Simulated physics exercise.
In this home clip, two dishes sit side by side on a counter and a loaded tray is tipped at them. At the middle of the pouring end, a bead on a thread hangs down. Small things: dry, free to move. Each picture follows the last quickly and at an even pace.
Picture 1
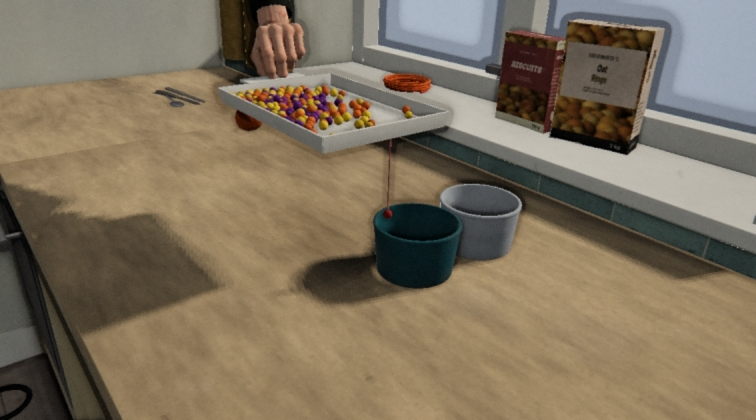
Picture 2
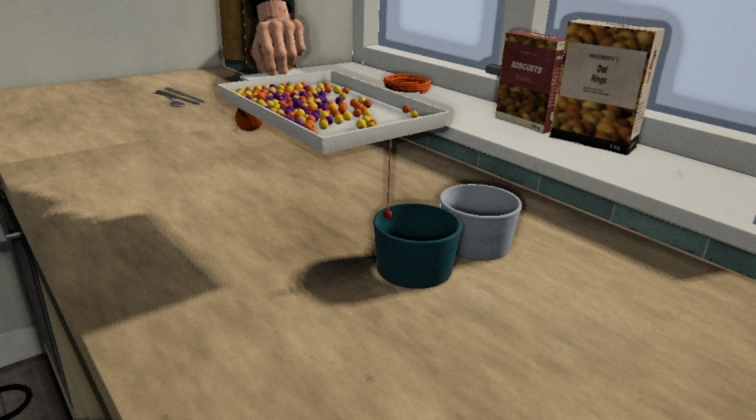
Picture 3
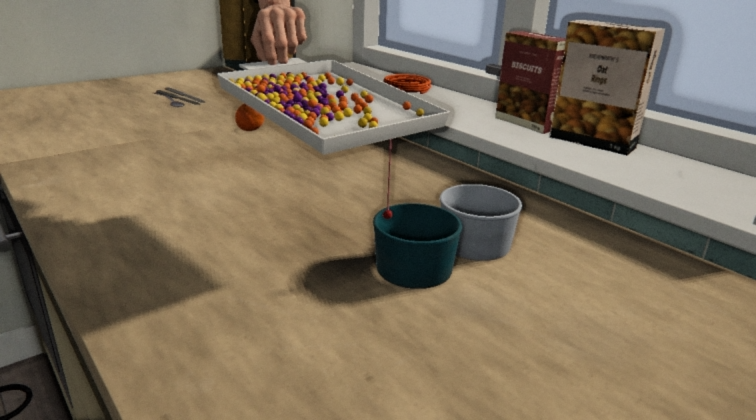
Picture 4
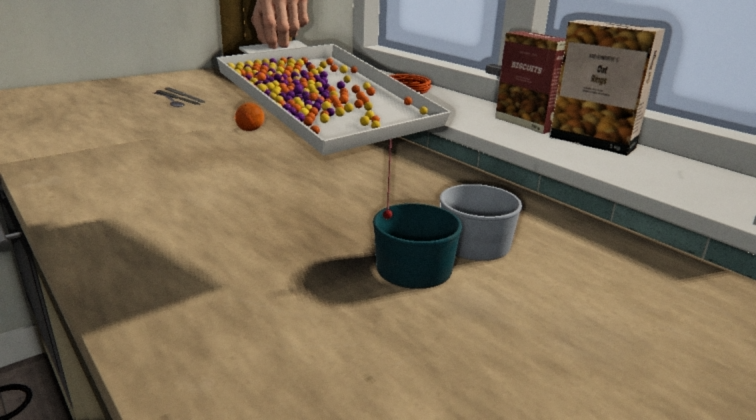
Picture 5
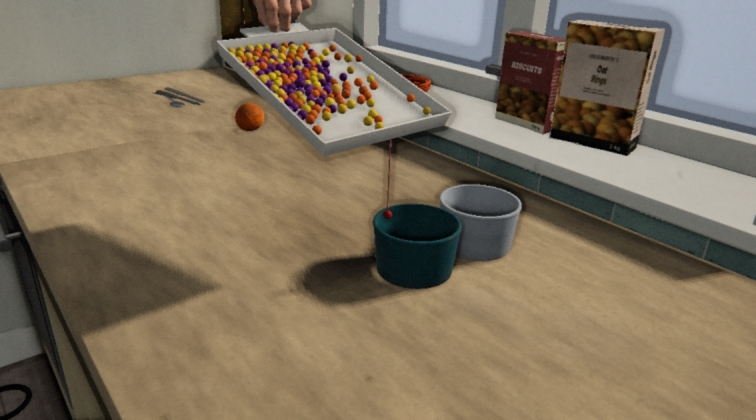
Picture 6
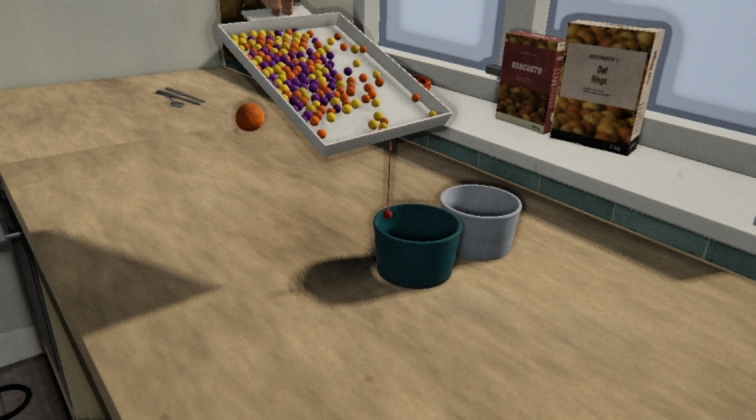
A white tray of small orange, yellow and purple beads, held by a hand at its far end, tilted gradually more steeply above two bowls on the counter, and the beads began shifting and spreading out.
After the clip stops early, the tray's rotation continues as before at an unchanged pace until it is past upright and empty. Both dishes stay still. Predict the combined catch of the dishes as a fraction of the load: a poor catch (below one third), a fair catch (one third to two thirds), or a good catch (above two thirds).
The catch works out at below one third of everything on the tray.
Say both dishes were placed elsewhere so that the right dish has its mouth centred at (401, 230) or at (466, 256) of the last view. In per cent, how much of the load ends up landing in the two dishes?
Roughly 40% the first time and 30% the second time.
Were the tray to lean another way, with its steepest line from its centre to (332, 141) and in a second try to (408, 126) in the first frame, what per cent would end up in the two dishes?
Roughly 0 % in the first case and 70 % in the second.
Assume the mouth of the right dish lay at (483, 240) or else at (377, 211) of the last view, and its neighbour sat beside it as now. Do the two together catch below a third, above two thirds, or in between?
For the first spot it's the middle third, and for the next one it's below one third.
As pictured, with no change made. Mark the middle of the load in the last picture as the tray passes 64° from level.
Close to (373, 126).
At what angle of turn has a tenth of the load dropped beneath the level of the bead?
70 degrees.
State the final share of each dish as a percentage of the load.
The left dish keeps near 10 in a hundred, the right dish near 0 in a hundred.
Shortly afterwards, tray tipped steeply; the bulk on the tray; only a few outside both; a little in the air.
Next, tray tipped past a quarter turn; near a quarter on the tray; a little in the left dish; near half outside both; near a quarter in the air.
Some moments later, tray tipped past a quarter turn; a little in the left dish; the bulk outside both.
In the end, tray tipped past a quarter turn; a little in the left dish; none at all in the right dish; the bulk outside both.
